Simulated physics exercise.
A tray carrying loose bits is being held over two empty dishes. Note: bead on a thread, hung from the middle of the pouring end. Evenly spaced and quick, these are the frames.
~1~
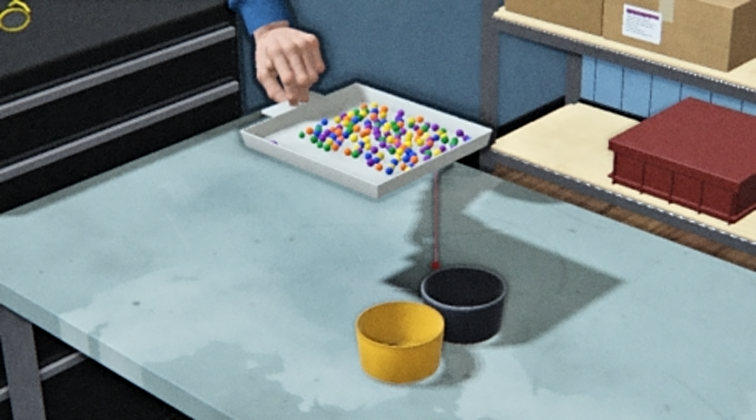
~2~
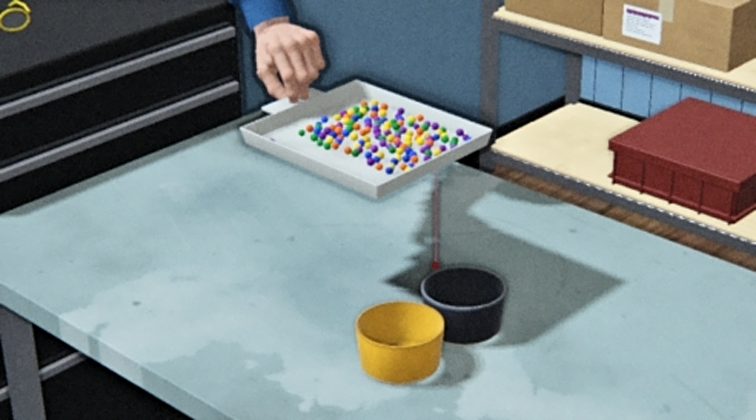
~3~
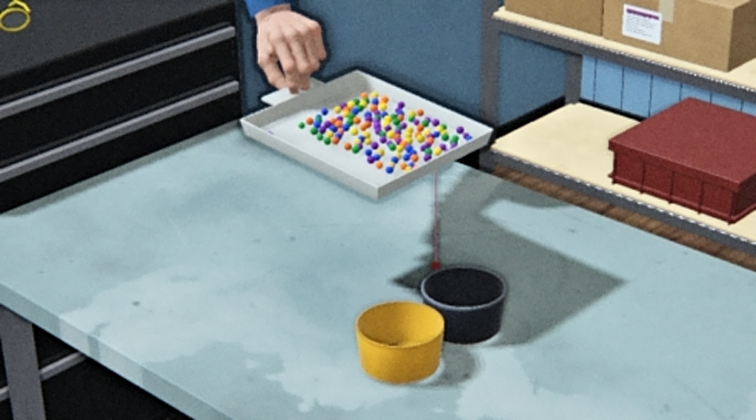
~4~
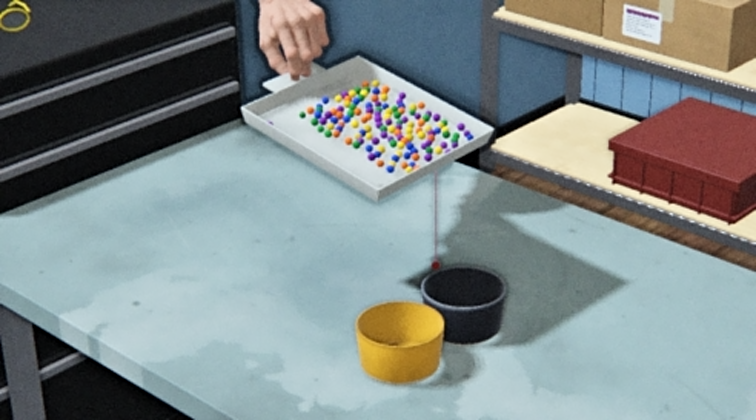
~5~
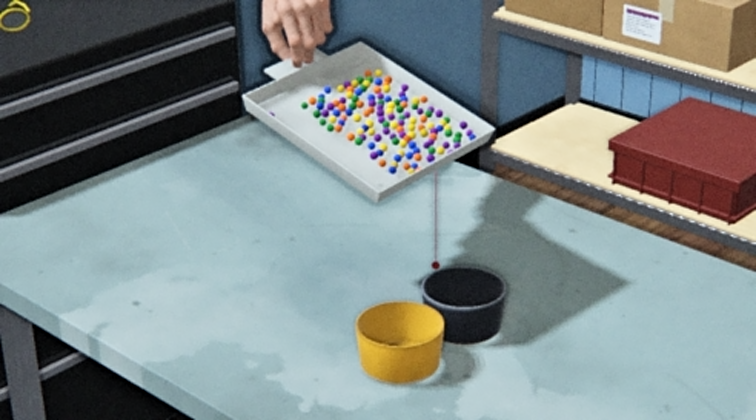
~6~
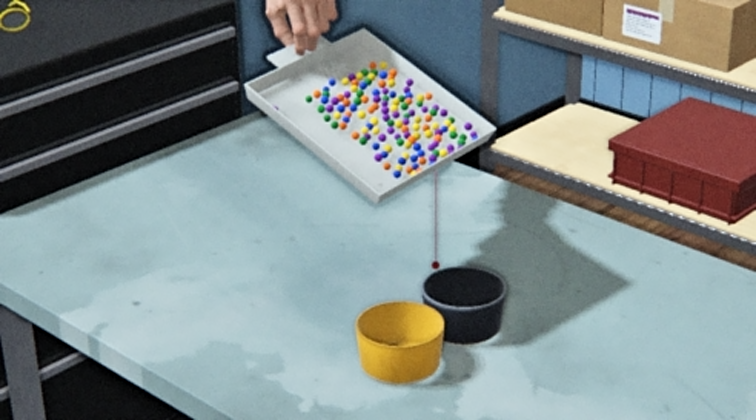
Tray of colourful beads tilting steadily as a hand raises its back end above a yellow dish and a black dish.
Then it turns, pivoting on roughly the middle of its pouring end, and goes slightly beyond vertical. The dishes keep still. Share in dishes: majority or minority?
Majority.
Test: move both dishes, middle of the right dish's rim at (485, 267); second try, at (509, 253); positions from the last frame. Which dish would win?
First try, the dish to the left; second try, the dish to the left.
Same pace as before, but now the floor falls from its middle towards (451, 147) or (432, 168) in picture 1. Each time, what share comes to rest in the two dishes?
Well, 0 percent for one and then 60 percent for the other.
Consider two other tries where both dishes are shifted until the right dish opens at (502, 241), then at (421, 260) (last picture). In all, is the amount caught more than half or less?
Try 1: A lesser share; try 2: A lesser share.
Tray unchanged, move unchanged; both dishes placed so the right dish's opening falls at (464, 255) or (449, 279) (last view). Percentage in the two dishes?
In order: 20 percent and 70 percent.
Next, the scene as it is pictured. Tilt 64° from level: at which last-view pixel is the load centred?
Mark it at roughly (423, 163) in the final frame.
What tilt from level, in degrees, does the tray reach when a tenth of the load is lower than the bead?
That happens at around 80°.
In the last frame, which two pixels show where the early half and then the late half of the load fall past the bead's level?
Early half: (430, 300); late half: (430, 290).
Just after the last frame, tray tipped steeply; almost all on the tray; about a tenth in the air.
A moment on, tray tipped past a quarter turn; about a tenth on the tray; roughly a quarter in the left dish; roughly a quarter in the right dish; about a tenth outside both; roughly a quarter in the air.
Further on, tray tipped past a quarter turn; roughly half in the left dish; roughly a third in the right dish; about a tenth outside both.
When it is over, tray tipped past a quarter turn; roughly half in the left dish; roughly a third in the right dish; about a tenth outside both.
